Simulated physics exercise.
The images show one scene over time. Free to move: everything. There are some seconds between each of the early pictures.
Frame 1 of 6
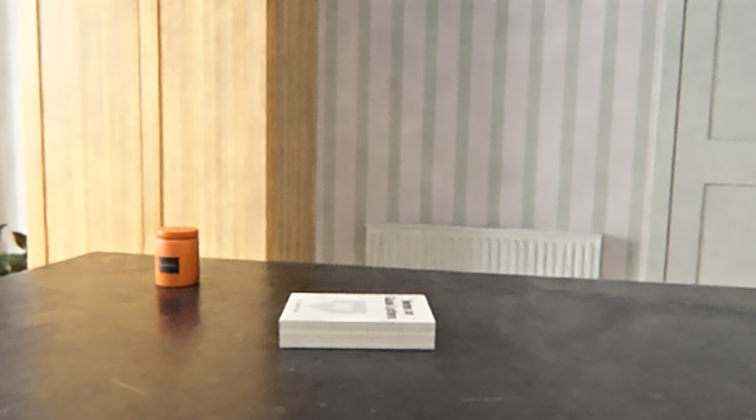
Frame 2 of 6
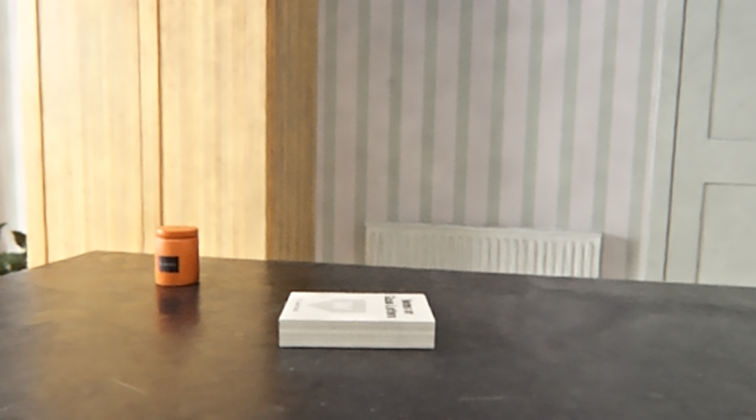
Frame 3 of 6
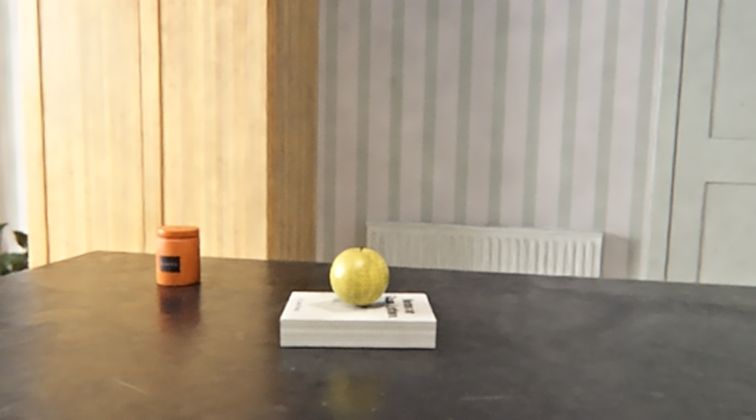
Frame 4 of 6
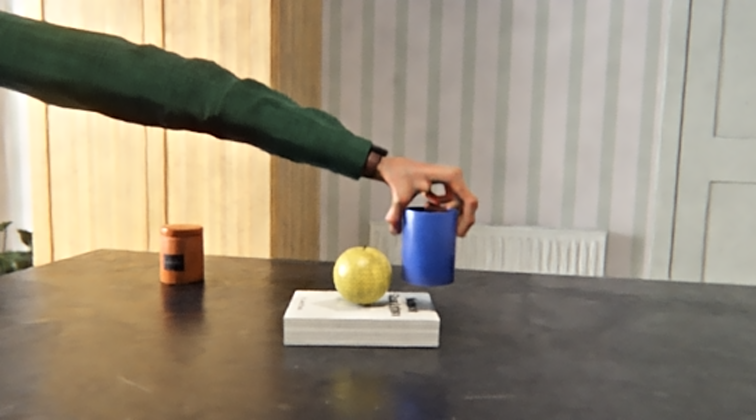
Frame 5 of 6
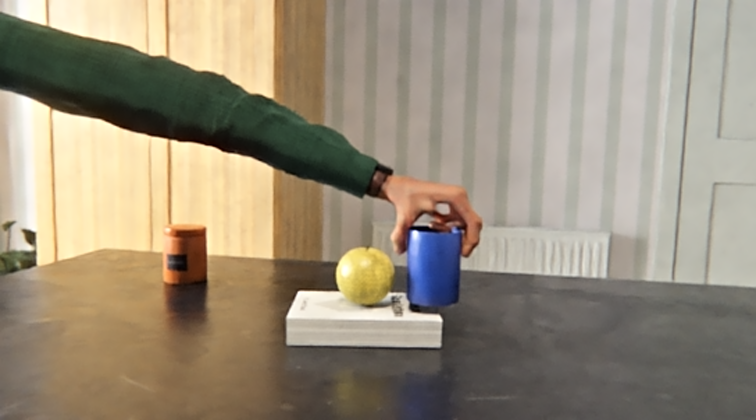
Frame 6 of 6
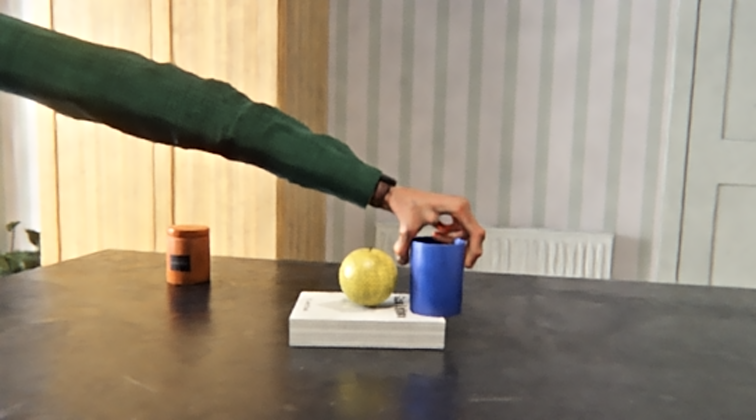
A yellow apple appears on a white book lying on a dark tabletop, seen from slightly above its surface, with wooden panels, striped wallpaper and a radiator behind. An orange jar stands to the left. After the apple appears, a green-sleeved arm reaches in from the left, gripping a blue cup by its top, and lowers it just right of the apple as the view shifts very slightly.
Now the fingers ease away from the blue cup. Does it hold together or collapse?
It holds together.
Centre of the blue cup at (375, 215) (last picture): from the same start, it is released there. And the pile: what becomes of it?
Outcome: The pile is knocked down.
Then, 0.80 s after the last picture, nothing has stirred.
Then, 1.90 s after the last picture, blue cup resting near (436, 276).
At rest, all 4 in place. Seen from the same camera at the end, blue cup near (436, 276). The pile stays up.
